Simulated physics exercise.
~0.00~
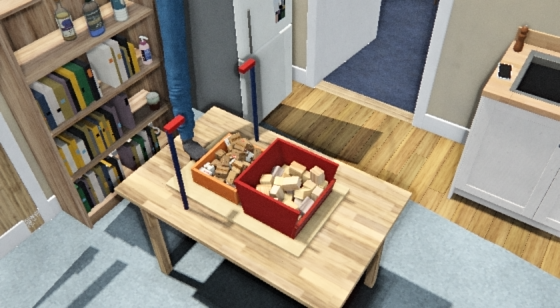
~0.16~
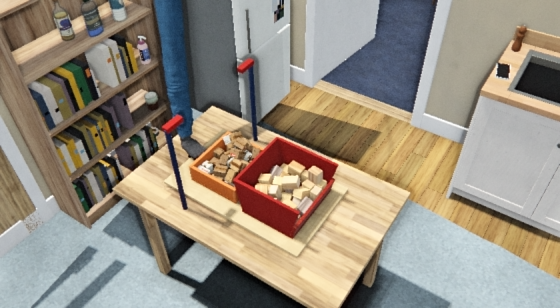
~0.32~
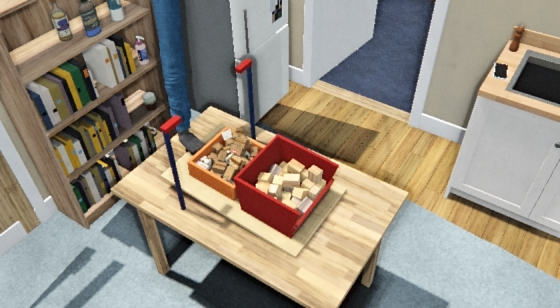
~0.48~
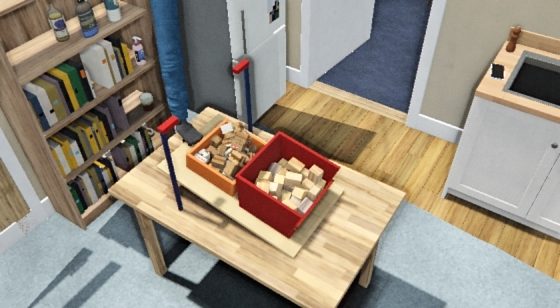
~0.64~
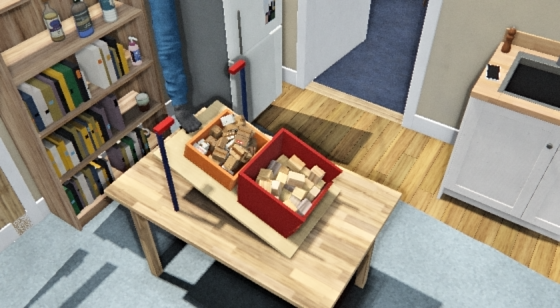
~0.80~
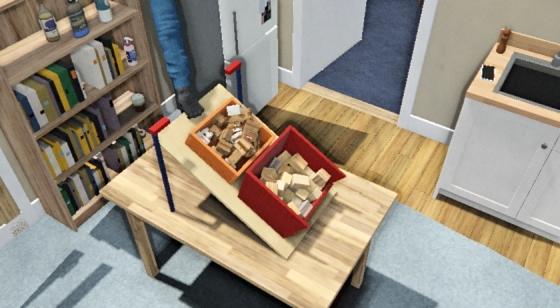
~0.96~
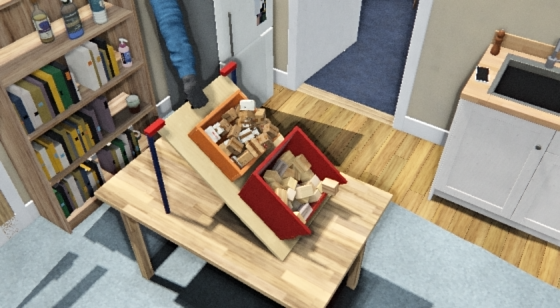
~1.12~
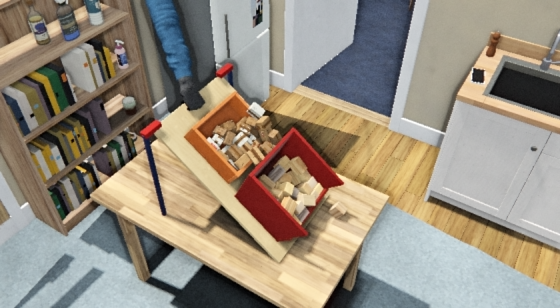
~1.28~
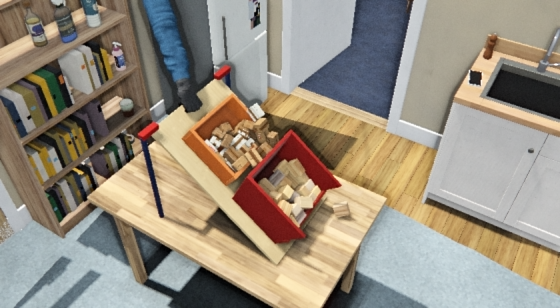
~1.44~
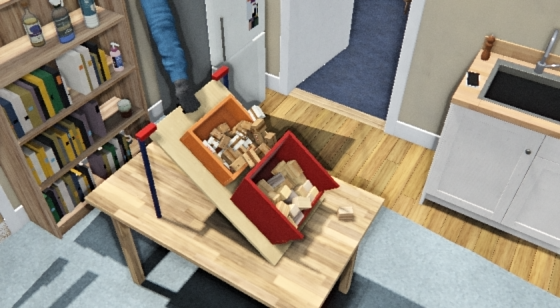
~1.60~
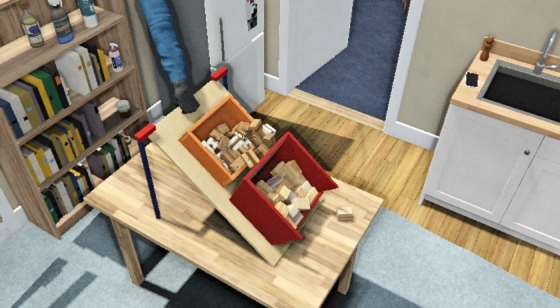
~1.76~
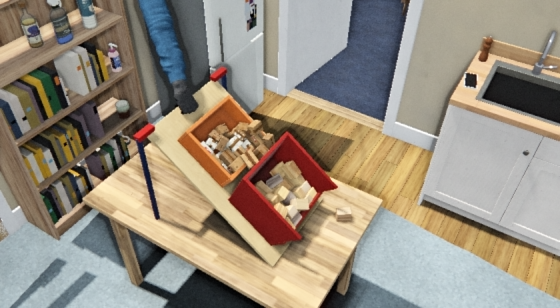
A pale board carrying an orange crate on the left and a red crate on the right lies on a wooden table, seen from above in a room with a bookshelf at left and a sink at right. Both crates hold loose wooden blocks, and two blue posts with red tops stand by the board. A blue-sleeved arm raises the board's left end, tilting both crates steeply to the right. The blocks slide toward the lower sides, and one from the red crate tumbles onto the table. The board stays tilted, with most blocks still inside.
